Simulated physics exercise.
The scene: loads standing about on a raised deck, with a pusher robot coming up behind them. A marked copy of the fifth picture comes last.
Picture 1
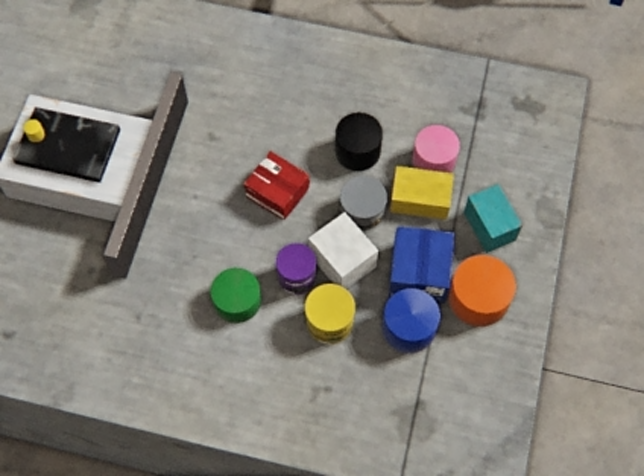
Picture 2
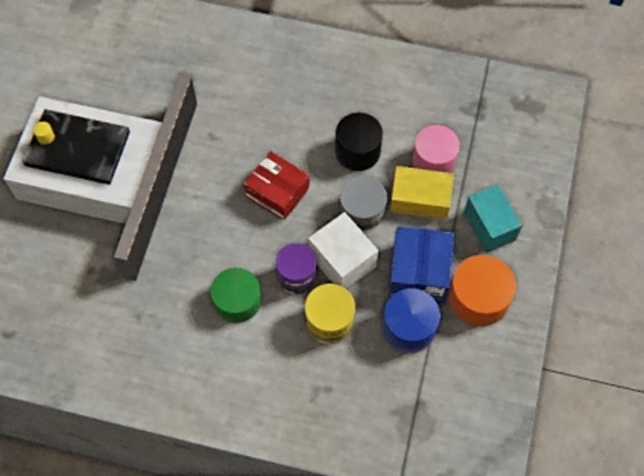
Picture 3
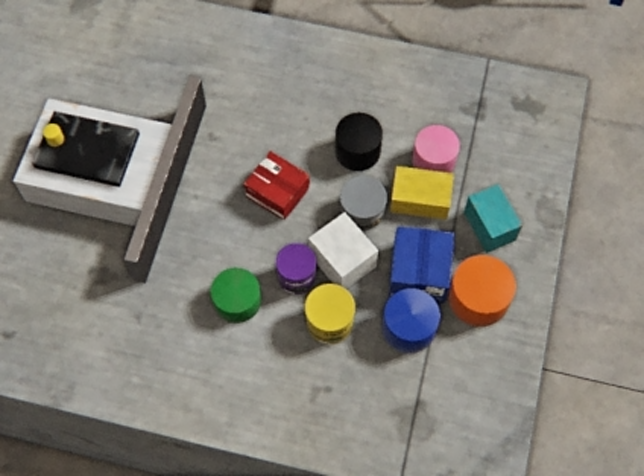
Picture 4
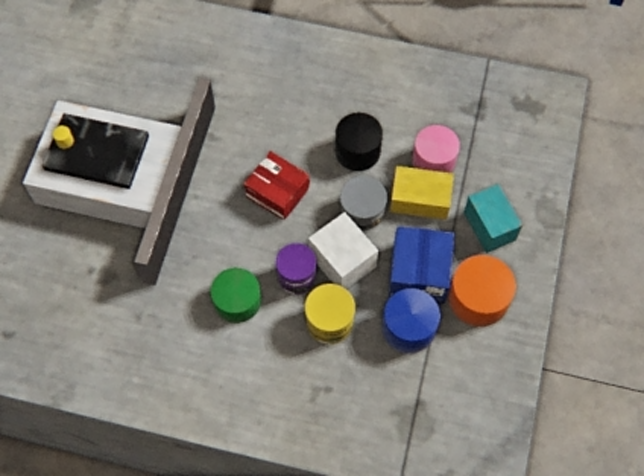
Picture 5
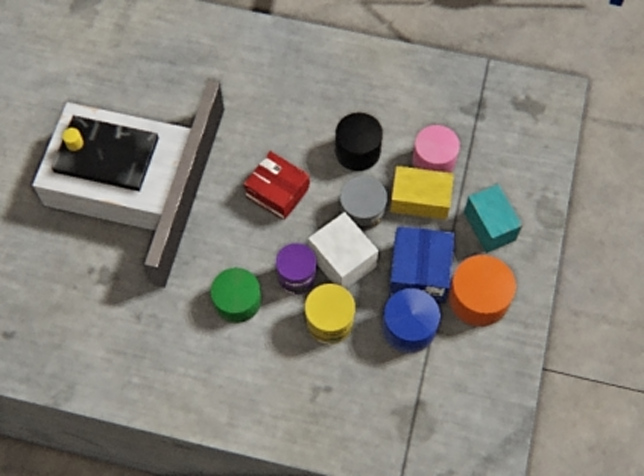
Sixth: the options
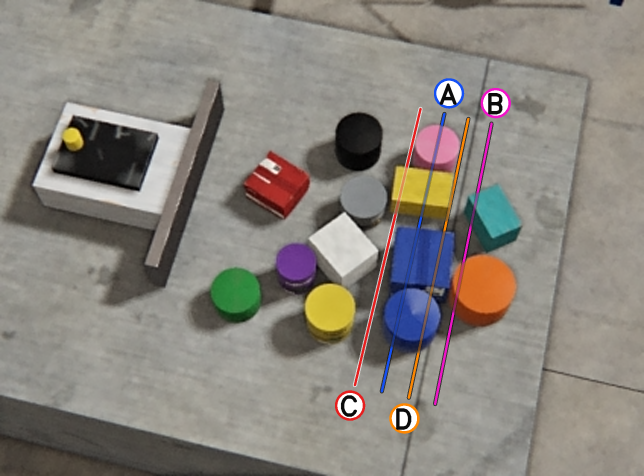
A white pusher robot with a black top, a yellow knob and a wide dark blade slides slowly rightward across a grey raised deck, seen from a fixed view high above. Ahead of it stand a red parcel, black, pink, grey, purple and green cylinders, and yellow, white, blue and turquoise blocks, with yellow, blue and orange cylinders nearer the lower right. The robot creeps closer without touching them, and every load stays still.
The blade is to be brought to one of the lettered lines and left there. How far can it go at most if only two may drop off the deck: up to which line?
As far as mark B.
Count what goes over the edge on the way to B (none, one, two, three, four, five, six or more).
By then, two.
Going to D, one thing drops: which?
The orange canister goes over.
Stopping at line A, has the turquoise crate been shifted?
Yes.
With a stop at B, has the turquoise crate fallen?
Yes.
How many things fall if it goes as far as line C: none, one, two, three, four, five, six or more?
By then, none.
On the copy, A at (415, 244); B at (465, 255); C at (390, 238); D at (440, 250).
On B. First, robot (212, 175); green canister (289, 311); yellow pail (337, 317).
Then, robot (313, 197); orange canister (524, 298); turquoise crate (509, 223).
Finally, robot (391, 214); turquoise crate over the edge; orange canister over the edge; two fallen.
By contrast, A is within the limit but short; C is within the limit but short; D is within the limit but short.
